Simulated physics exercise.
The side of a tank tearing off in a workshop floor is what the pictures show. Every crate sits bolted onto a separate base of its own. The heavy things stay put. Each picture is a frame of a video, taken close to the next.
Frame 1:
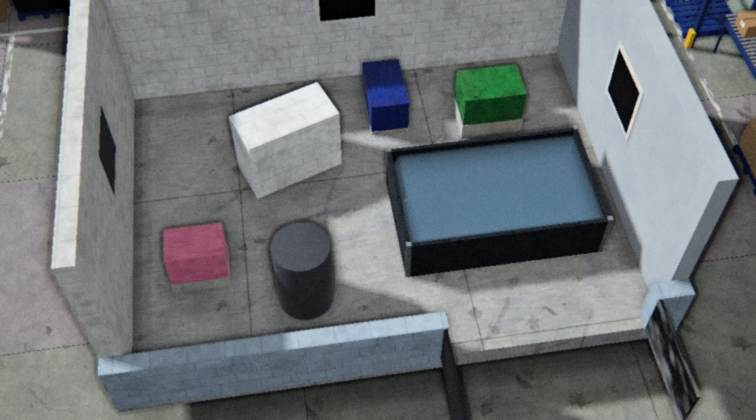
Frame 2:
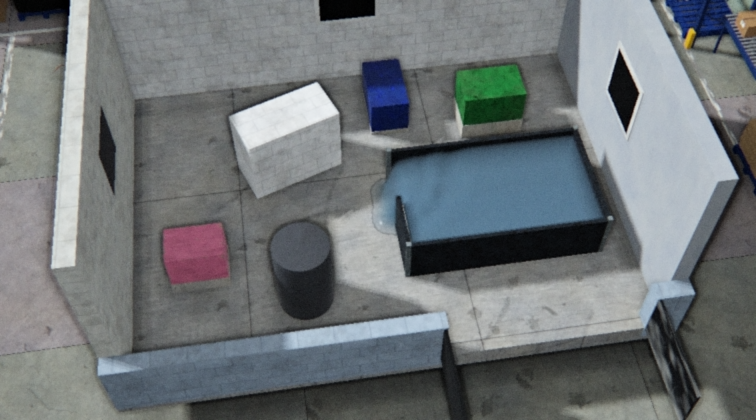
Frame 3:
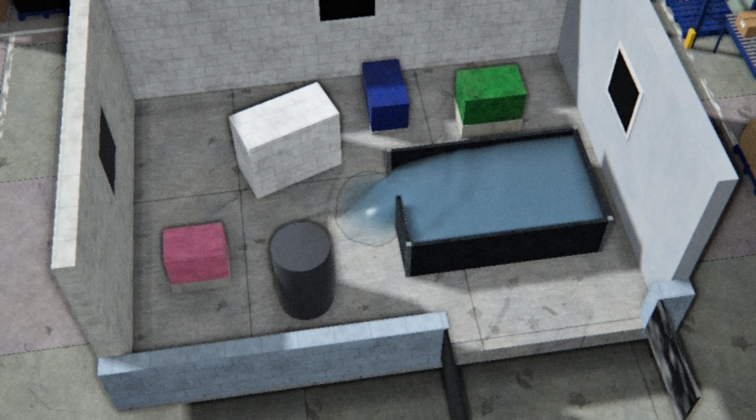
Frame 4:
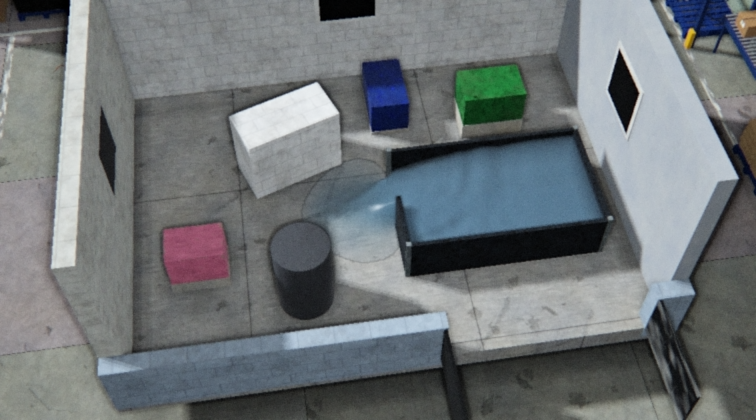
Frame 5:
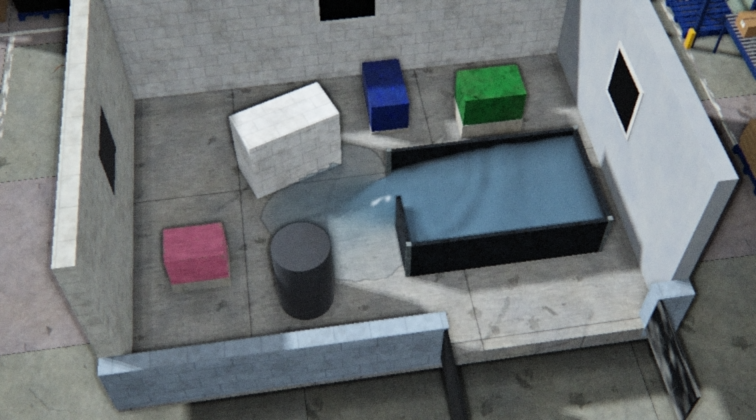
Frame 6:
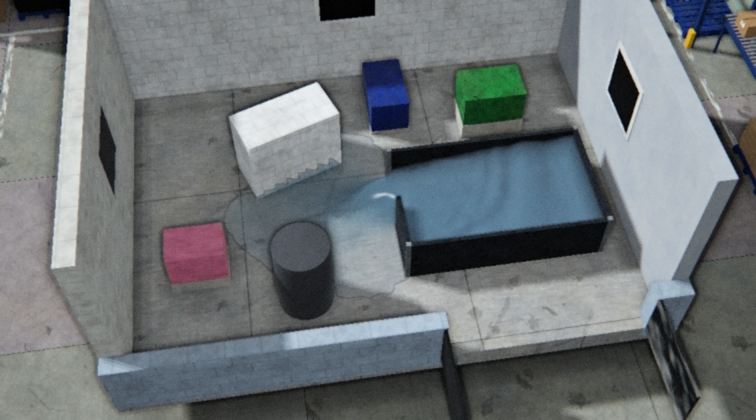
We see a walled workshop floor with coloured blocks, a dark cylinder and an open tank of still water; the tank's left side opens and water pours out, spreading leftward across the floor between the white block and cylinder.
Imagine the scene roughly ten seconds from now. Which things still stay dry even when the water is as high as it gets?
Outcome: The blue crate sits too low, the green crate sits high enough, the pink crate sits too low.
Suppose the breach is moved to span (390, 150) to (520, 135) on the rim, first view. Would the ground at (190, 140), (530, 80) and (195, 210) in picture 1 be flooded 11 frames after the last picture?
Those three places would be still unsoaked, soaking and still unsoaked, in that order.
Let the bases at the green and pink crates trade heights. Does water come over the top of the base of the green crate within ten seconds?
The green crate stays clear.
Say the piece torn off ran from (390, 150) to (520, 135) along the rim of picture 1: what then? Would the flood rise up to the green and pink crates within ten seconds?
Note: Green one is overtopped; pink one is left dry.
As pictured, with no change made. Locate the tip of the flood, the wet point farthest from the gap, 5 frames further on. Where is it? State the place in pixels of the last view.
Front's tip: Near (135, 195).
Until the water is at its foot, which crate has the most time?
The crate marked green, as I see it.
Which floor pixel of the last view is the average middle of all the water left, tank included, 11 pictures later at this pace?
I'd say around (407, 220).
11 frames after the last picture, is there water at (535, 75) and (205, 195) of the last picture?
First spot bare, second spot soaked.
A moment on, water covers 25 % of the floor; the blue crate water round its plinth, the green crate not reached, the pink crate water round its plinth.
Next, water covers 40 % of the floor; the blue crate water round its plinth, the green crate not reached, the pink crate water round its plinth.
Then, water covers 55 % of the floor; the blue crate water round its plinth, the green crate not reached, the pink crate water round its plinth.
Later, water covers 75 % of the floor; the blue crate water round its plinth, the green crate water round its plinth, the pink crate water round its plinth.
In the end, water covers 100 % of the floor; the blue crate was topped, the green crate stayed above the water, the pink crate was topped.
